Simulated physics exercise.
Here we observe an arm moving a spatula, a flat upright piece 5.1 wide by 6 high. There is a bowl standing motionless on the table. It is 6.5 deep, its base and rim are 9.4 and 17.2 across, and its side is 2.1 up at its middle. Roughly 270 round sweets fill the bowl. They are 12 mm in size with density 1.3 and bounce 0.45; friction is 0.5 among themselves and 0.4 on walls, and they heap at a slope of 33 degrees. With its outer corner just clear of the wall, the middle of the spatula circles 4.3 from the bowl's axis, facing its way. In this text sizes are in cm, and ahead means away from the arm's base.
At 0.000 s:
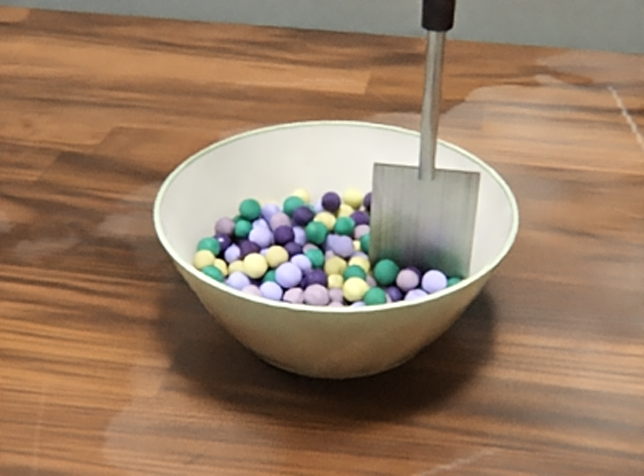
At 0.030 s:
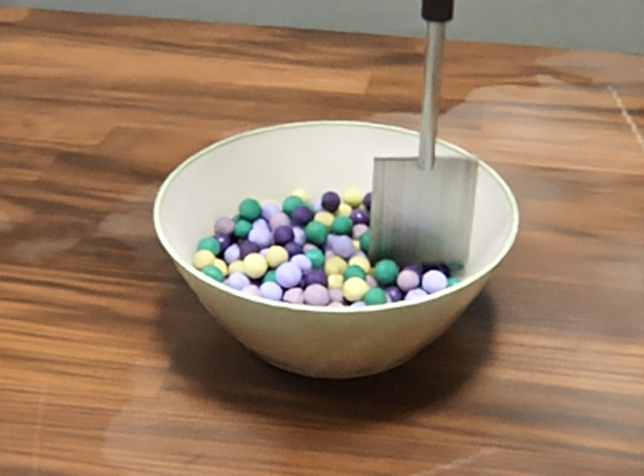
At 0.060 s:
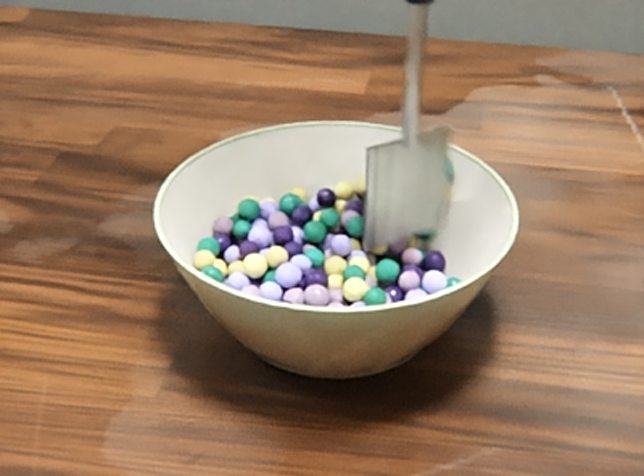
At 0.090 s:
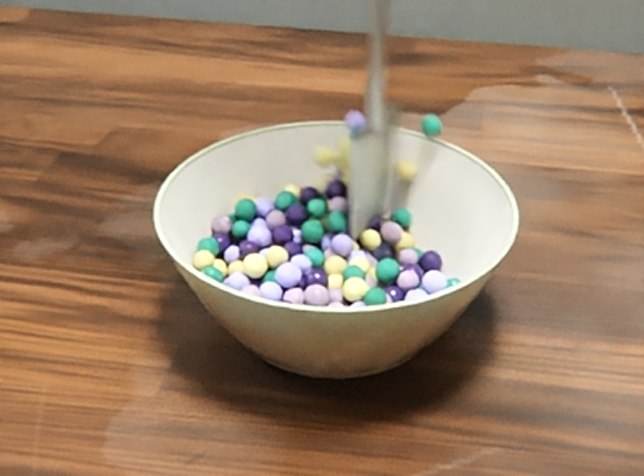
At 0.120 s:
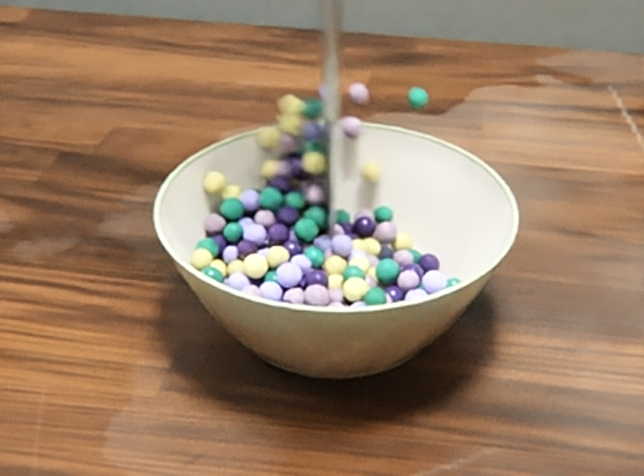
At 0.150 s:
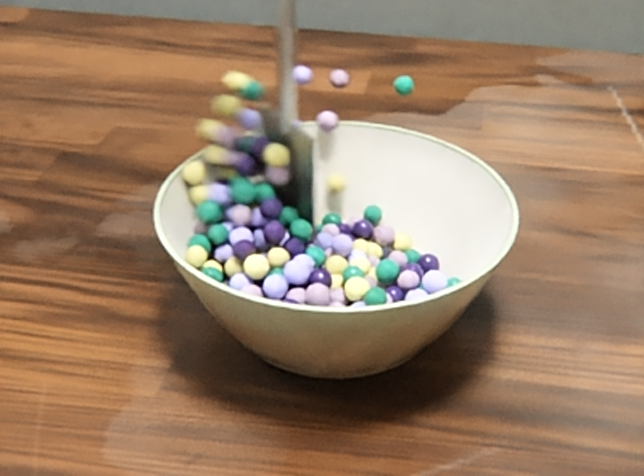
White bowl of green, purple and yellow balls on a wooden table, with a spatula sweeping right to left, flinging some upward.
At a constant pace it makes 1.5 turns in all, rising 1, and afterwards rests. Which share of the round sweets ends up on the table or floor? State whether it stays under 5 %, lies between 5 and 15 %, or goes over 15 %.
It goes over 15 %.
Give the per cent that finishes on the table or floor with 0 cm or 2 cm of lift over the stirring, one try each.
Near 35 in a hundred, then 20 in a hundred.
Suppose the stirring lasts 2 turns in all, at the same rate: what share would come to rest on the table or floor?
I'd expect some 35 per cent.
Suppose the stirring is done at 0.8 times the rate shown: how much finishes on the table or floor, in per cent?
I'd say about 20 %.
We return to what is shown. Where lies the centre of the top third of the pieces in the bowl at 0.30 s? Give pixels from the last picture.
About (389, 292) in the last picture.
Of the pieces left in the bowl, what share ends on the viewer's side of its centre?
45 %.
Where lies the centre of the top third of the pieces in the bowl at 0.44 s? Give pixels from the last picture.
I'd point to about (343, 233).
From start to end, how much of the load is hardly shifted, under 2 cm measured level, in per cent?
Near 45 per cent of the pieces.
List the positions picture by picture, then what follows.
The first frame shows spatula neck at (429, 140), 0° round; upper third of the load around (324, 260), from x 205 to 455, top at y 200; 273 in the bowl.
The second frame shows spatula neck at (428, 130), 12° round; upper third of the load around (324, 253), from x 205 to 455, top at y 200.
The third frame shows spatula neck at (412, 109), 42° round; upper third of the load around (336, 236), from x 205 to 455, top at y 165.
The fourth frame shows spatula neck at (376, 94), 73° round; upper third of the load around (328, 237), from x 205 to 455, top at y 125.
The fifth frame shows spatula neck at (331, 89), 104° round; upper third of the load around (294, 230), from x 200 to 455, top at y 90; 270 in the bowl, 3 in flight or on the tool.
The sixth frame shows spatula neck at (287, 94), 136° round; upper third of the load around (260, 231), from x 195 to 455, top at y 75; 268 in the bowl, 5 in flight or on the tool.
By 0.30 s, 289° round, highest piece 13 above the table; 232 in the bowl, 8 on the table or floor, 33 in flight or on the tool.
By 0.44 s, 82° round, highest piece 9 above the table; 210 in the bowl, 50 on the table or floor, 13 in flight or on the tool.
By 0.72 s, 180° round, highest piece 5 above the table; 201 in the bowl, 72 on the table or floor.
By 1.42 s, 180° round, highest piece 4 above the table; 201 in the bowl, 72 on the table or floor.
Final count, 201 in the bowl, 72 on the table or floor. That is 26 % on the table or floor.
